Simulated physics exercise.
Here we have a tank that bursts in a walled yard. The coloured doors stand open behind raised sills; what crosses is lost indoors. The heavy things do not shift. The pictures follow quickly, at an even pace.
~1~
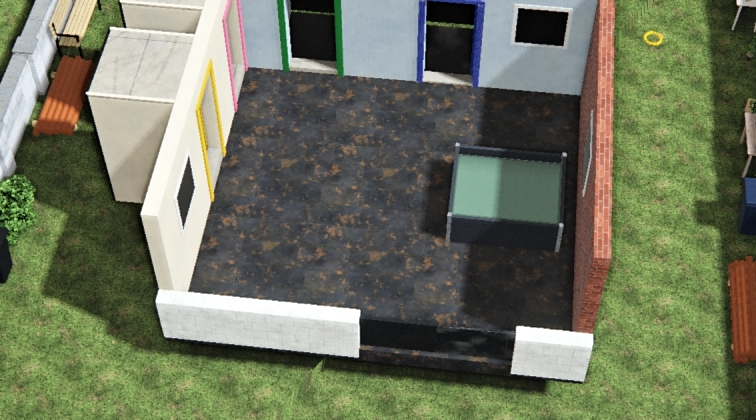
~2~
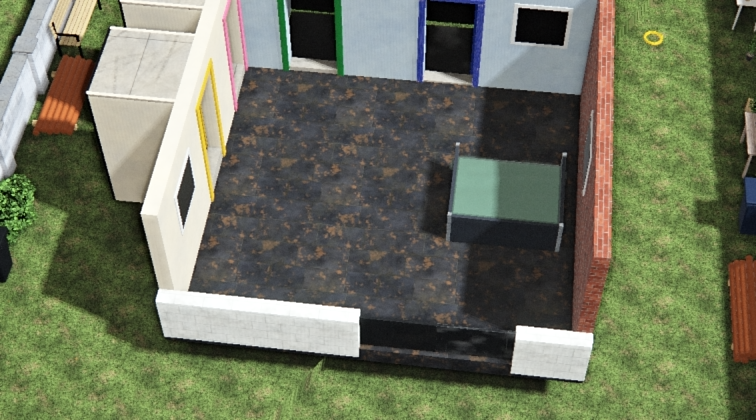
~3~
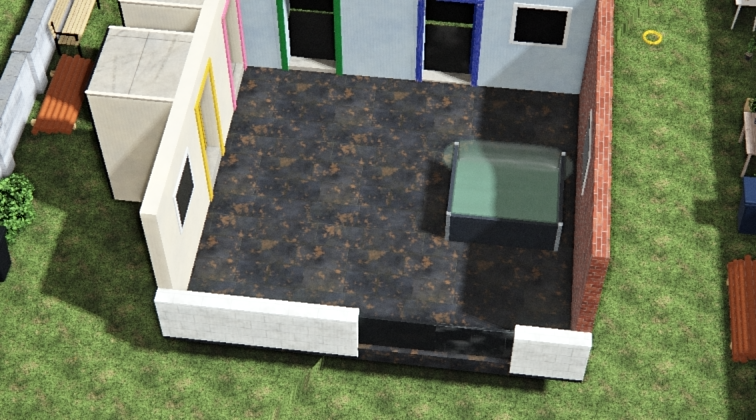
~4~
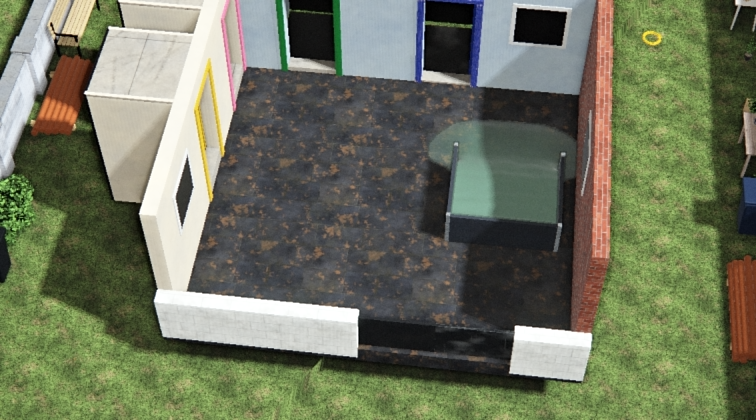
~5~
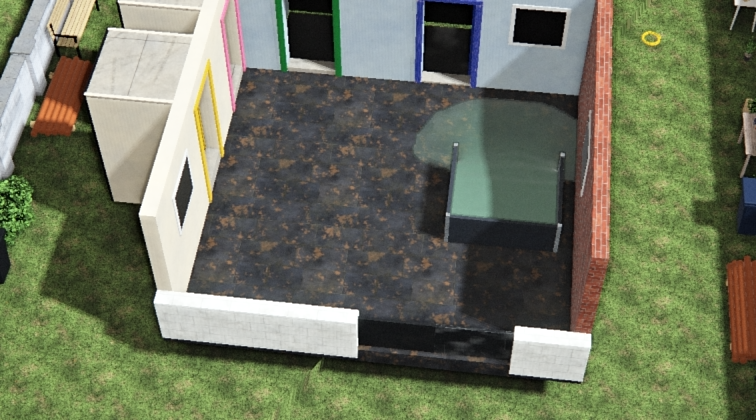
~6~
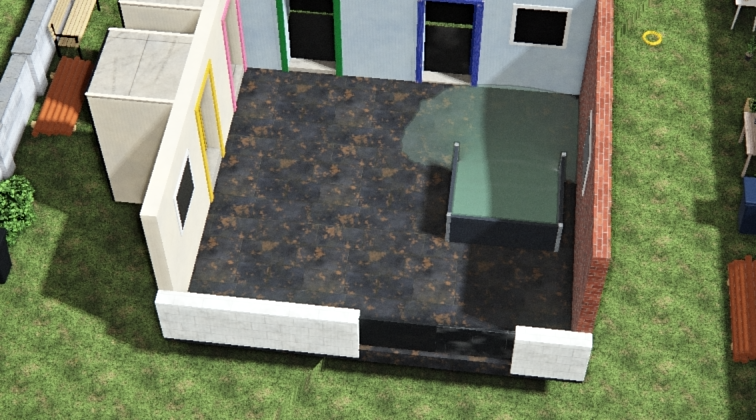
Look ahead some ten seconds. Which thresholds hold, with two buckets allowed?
The yellow door holds within the limit; the green door holds within the limit; the pink door holds within the limit; the blue door floods.
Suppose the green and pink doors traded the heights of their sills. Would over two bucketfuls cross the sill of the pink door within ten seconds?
Then: The pink one goes over.
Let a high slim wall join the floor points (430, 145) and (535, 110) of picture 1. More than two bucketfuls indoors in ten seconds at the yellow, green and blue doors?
My reading: Yellow is under, green lets less in, blue lets less in.
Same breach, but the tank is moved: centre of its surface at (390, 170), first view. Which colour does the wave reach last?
I say the yellow door.
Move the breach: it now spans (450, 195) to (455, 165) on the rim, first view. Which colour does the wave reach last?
Last comes the one in blue.
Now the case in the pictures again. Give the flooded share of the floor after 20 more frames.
Near 40 in a hundred.
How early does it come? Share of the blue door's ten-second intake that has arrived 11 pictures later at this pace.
I make it 55 per cent.
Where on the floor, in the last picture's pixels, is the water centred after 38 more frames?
Close to (389, 167).
A moment on, water covers 20 % of the floor; the yellow door not reached, the green door not reached, the pink door not reached, the blue door over two buckets in.
Next, water covers 25 % of the floor; the yellow door not reached, the green door wet at the sill, nothing in, the pink door not reached, the blue door far over two buckets in.
Then, water covers 40 % of the floor; the yellow door not reached, the green door wet at the sill, nothing in, the pink door wet at the sill, nothing in, the blue door far over two buckets in.
Later, water covers 65 % of the floor; the yellow door wet at the sill, nothing in, the green door wet at the sill, nothing in, the pink door wet at the sill, nothing in, the blue door far over two buckets in.
In the end, water covers 85 % of the floor; the yellow door wet at the sill, nothing in, the green door wet at the sill, nothing in, the pink door wet at the sill, nothing in, the blue door far over two buckets in.
